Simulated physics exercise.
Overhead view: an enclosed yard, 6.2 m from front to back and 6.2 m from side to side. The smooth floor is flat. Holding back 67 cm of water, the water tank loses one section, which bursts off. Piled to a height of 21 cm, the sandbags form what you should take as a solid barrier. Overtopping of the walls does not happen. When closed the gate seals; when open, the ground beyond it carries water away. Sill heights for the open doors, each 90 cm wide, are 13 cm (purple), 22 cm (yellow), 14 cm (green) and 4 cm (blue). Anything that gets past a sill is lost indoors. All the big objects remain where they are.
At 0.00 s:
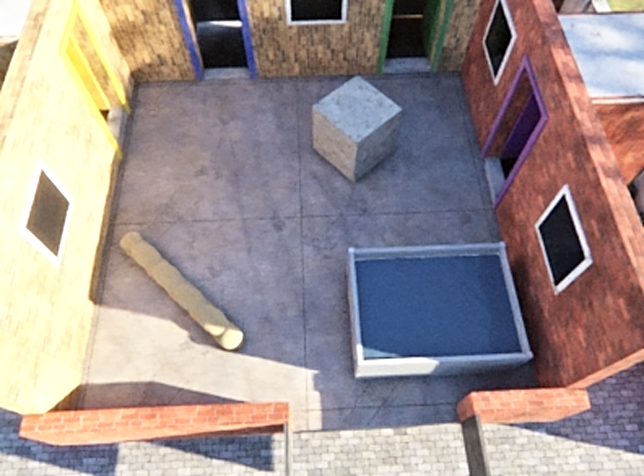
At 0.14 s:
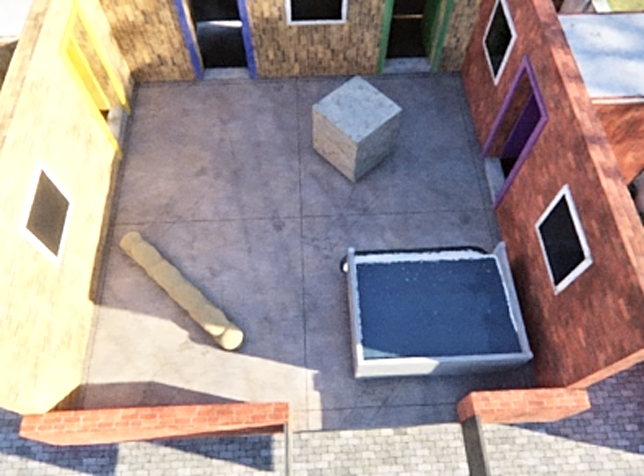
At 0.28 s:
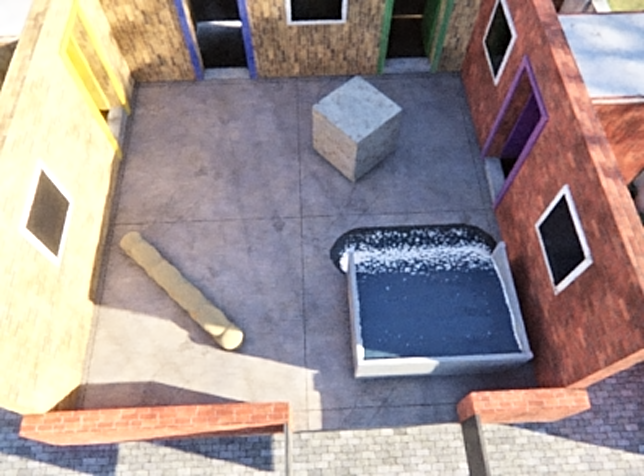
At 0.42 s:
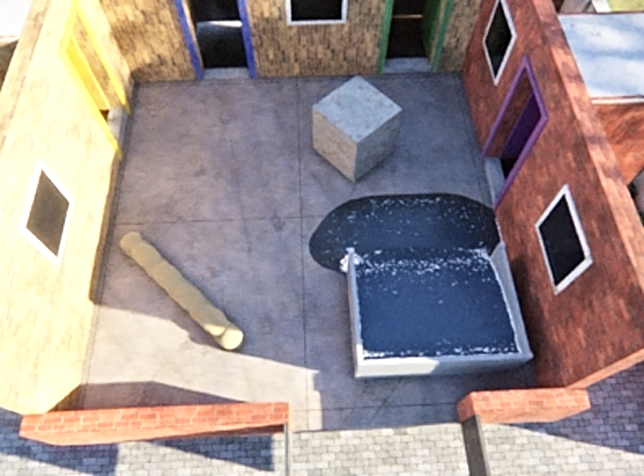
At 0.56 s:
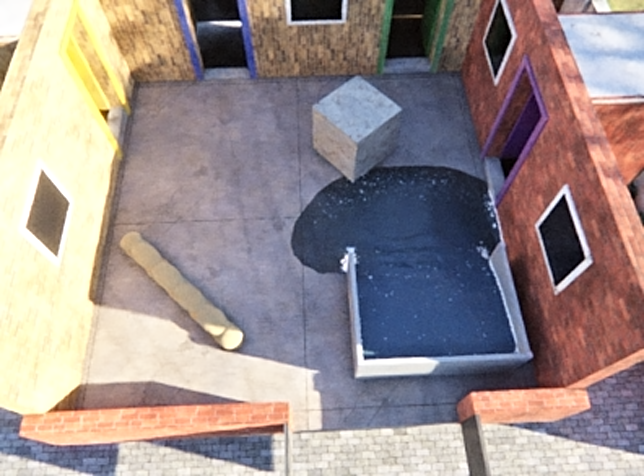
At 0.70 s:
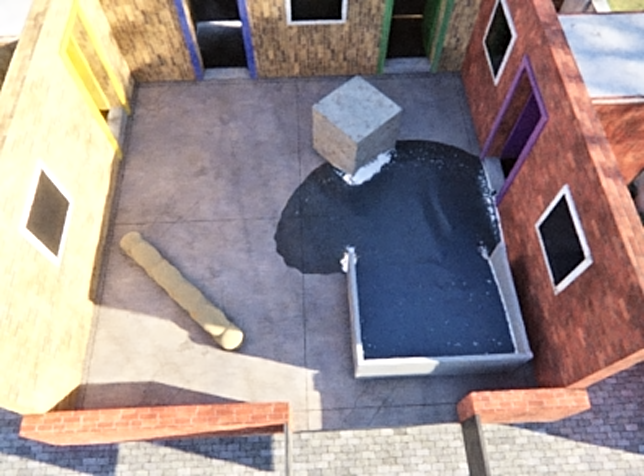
To begin with, a rectangular tank of still water sits at the right of a walled yard, near a pale stone block and a long tan roll. The tank's far side opens and foaming water pours out, spreading across the floor in a dark, rounded pool that reaches the block's base.
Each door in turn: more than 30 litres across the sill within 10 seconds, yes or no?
Answers: Purple door, no; yellow door, no; green door, yes; blue door, yes.
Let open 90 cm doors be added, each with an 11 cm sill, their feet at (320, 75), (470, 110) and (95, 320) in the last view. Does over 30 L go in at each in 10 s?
Result in order - not enough, more than that, not enough.
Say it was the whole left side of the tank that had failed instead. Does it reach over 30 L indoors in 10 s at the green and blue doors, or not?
Green short, blue beyond.
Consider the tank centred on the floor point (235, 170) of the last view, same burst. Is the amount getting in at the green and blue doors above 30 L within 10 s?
Green: Within limit; blue: Too much.
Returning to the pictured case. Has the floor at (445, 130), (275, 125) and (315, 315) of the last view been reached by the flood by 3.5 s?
Well, the first is drenched, the next drenched, the last untouched by it.
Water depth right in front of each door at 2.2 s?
Depths in centimetres - purple: 14, yellow: 0, green: 31, blue: 7.
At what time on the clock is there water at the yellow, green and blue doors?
So yellow at 3.0 s, green at 1.2 s, and blue at 2.0 s.
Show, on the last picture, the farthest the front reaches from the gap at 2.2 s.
Around pixel (201, 80).
After 1.4 s water covers 35 % of the floor and is deepest (37 cm) near (373, 174); purple door 16 cm at the sill, 0 L in, yellow door not reached, green door 20 cm at the sill, 3 L in, blue door not reached.
After 2.2 s water covers 45 % of the floor and is deepest (50 cm) near (455, 72); purple door 14 cm at the sill, 3 L in, yellow door not reached, green door 31 cm at the sill, 50 L in, blue door 7 cm at the sill, 0 L in.
After 3.5 s water covers 60 % of the floor and is deepest (24 cm) near (461, 99); purple door 14 cm at the sill, 5 L in, yellow door 11 cm at the sill, 0 L in, green door 23 cm at the sill, 128 L in, blue door 9 cm at the sill, 21 L in.
After 6.0 s water covers 70 % of the floor and is deepest (20 cm) near (106, 241); purple door 8 cm at the sill, 8 L in, yellow door 14 cm at the sill, 1 L in, green door 9 cm at the sill, 149 L in, blue door 4 cm at the sill, 31 L in.
After 10.0 s water covers 95 % of the floor and is deepest (10 cm) near (318, 382); purple door 4 cm at the sill, 8 L in, yellow door 6 cm at the sill, 1 L in, green door 4 cm at the sill, 149 L in, blue door 7 cm at the sill, 59 L in.
